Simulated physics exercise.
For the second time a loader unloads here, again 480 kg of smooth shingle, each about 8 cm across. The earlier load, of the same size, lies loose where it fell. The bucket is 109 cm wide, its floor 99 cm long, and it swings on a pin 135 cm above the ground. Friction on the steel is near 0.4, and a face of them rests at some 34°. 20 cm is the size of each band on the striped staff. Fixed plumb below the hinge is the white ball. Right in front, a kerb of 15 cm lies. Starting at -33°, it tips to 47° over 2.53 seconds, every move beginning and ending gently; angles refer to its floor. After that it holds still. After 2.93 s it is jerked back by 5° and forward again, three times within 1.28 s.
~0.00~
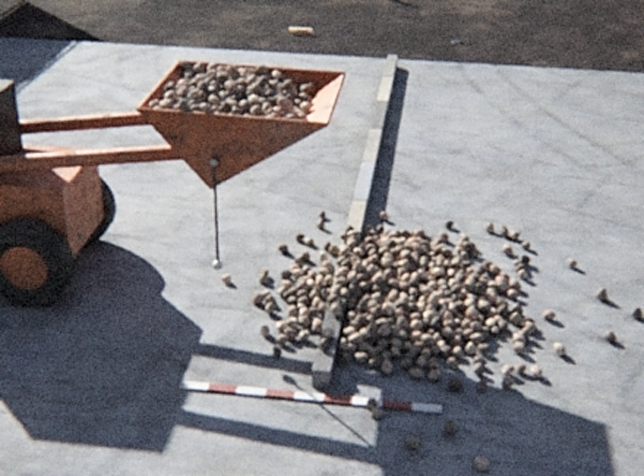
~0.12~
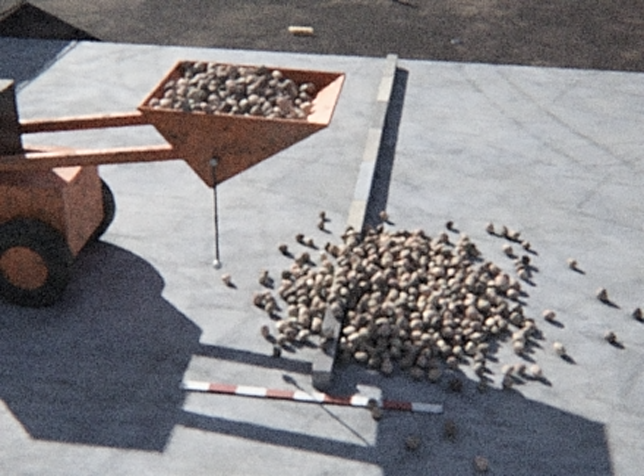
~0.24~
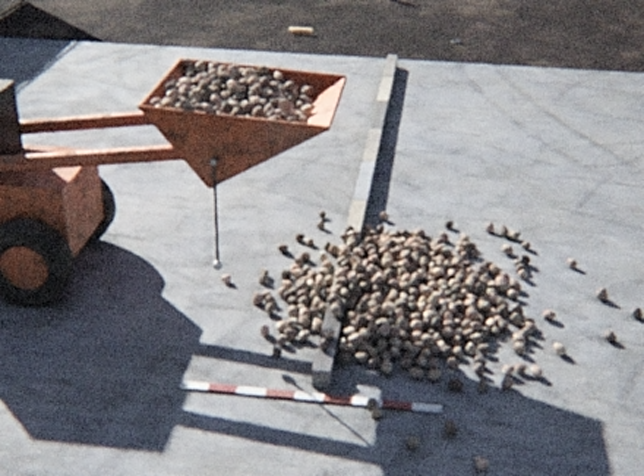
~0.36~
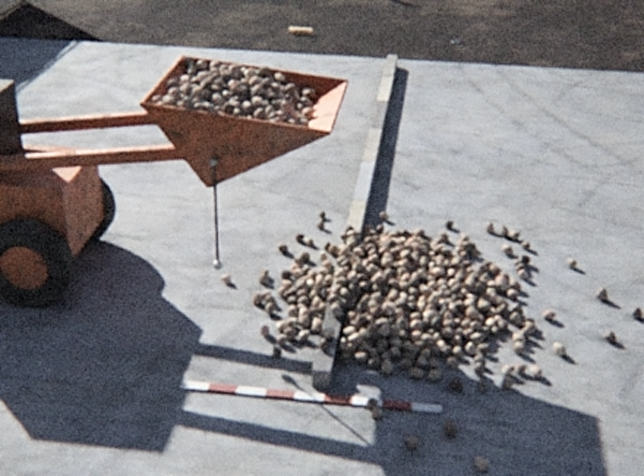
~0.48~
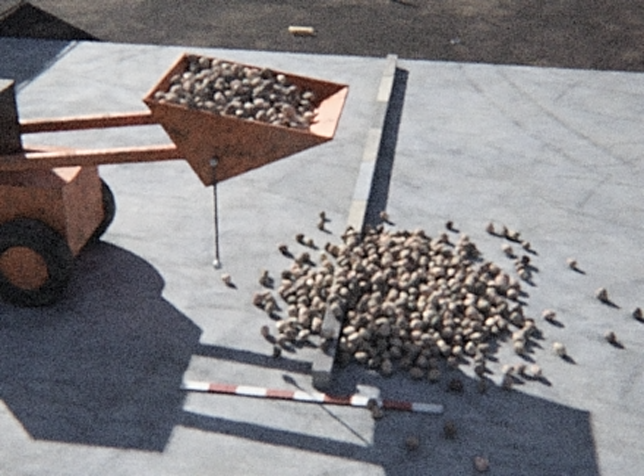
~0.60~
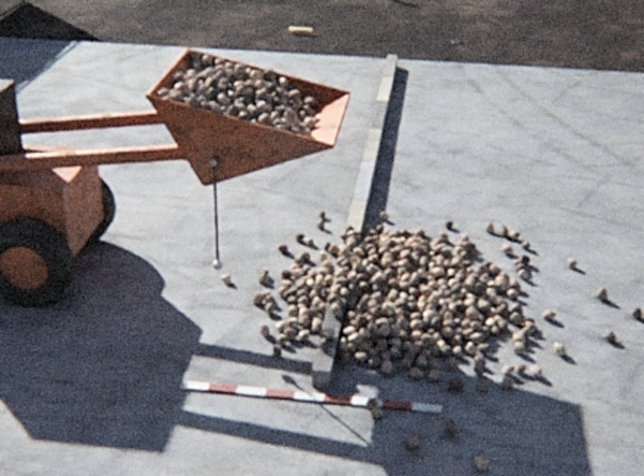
Orange loader bucket full of rounded stones tilting slightly down to the right beside a loose stone pile spread across a kerb.
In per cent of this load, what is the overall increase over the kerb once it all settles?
51 out of 100, about.
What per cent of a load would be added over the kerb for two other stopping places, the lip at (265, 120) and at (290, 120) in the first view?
5 %, then 20 %.
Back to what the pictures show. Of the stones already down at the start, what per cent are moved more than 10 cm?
I'd say roughly 15 per cent of them.
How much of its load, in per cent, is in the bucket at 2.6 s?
It holds some 0 percent.
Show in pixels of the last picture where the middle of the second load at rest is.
Around (353, 277) in the last picture.
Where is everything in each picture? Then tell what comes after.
In the first frame, the bucket is at -33°, its lip at (327, 125); the top of the load is at (233, 80). The earlier load is highest near (359, 268), 24 cm above ground level, 13 % on this side of the kerb, 86 % over the kerb.
In the second frame, the bucket is at -32°, its lip at (328, 126); the top of the load is at (228, 80); the stones move at 0.0 m/s on average.
In the third frame, the bucket is at -31°, its lip at (329, 129); the top of the load is at (222, 78); the stones move at 0.1 m/s on average.
In the fourth frame, lip at (330, 133), floor tilted -29°, highest stones at (206, 78); the stones move at 0.1 m/s on average.
In the fifth frame, lip at (332, 139), floor tilted -25°, highest stones at (207, 76); the stones move at 0.1 m/s on average.
In the sixth frame, lip at (333, 147), floor tilted -22°, highest stones at (207, 71); the stones move at 0.2 m/s on average.
After 1.9 s the floor is at 35°; in per cent of one load, 71 in the bucket, 34 on this side of the kerb, 95 over the kerb; the foremost stones are at (572, 295).
After 2.6 s the floor is at 47°; in per cent of one load, 0 in the bucket, 63 on this side of the kerb, 136 over the kerb; the foremost stones are at (572, 295).
After 4.7 s the floor is at 47°; in per cent of one load, 0 in the bucket, 62 on this side of the kerb, 138 over the kerb; the foremost stones are at (572, 295).
After 7.4 s the floor is at 47°; in per cent of one load, 0 in the bucket, 62 on this side of the kerb, 138 over the kerb; the foremost stones are at (572, 295). Net gain over the kerb, 51.
